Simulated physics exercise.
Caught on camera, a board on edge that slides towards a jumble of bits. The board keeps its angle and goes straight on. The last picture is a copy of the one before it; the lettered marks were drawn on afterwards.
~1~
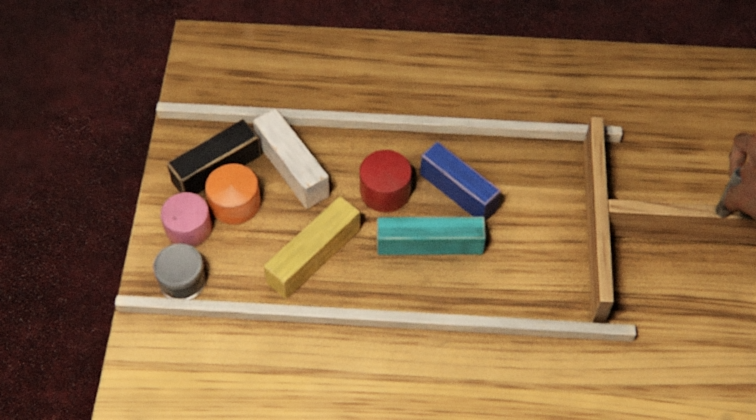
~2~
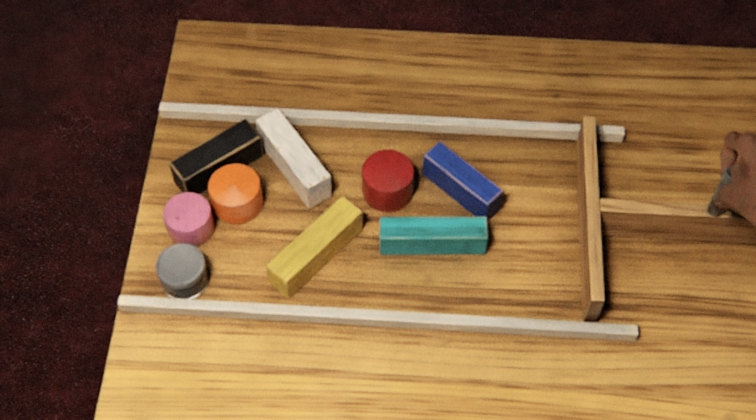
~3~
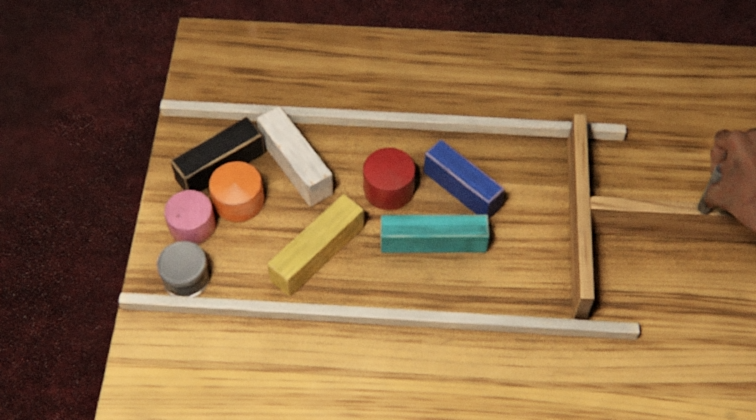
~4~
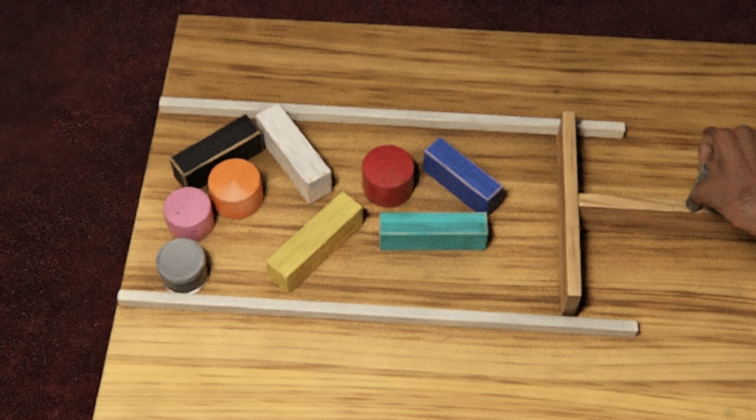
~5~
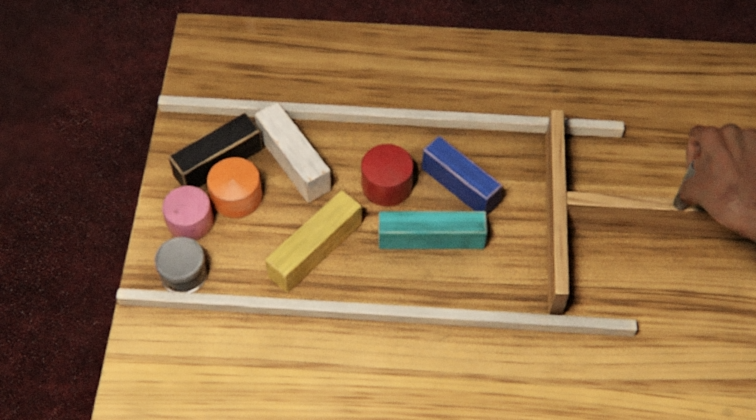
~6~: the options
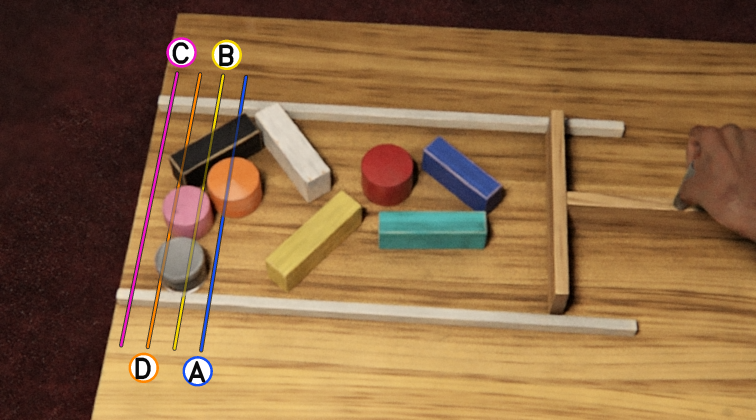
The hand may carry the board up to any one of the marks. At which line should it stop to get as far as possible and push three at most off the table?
As far as mark A.
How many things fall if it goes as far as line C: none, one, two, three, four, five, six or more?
Six or more.
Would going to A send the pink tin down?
By then, yes.
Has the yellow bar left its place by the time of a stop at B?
Yes.
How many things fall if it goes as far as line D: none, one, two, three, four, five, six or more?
In all, six or more.
On the marked copy, A at (225, 203); B at (201, 202); C at (151, 199); D at (176, 200).
Following A. Soon after the start, board (439, 190); white bar (287, 150); yellow bar (298, 238).
Later, board (321, 183); black stick (180, 142); pink tin (169, 219).
In the end, board (226, 178); orange tin over the edge; black stick over the edge; three fallen.
As for the rest, B drops four; C drops nine; D drops eight.
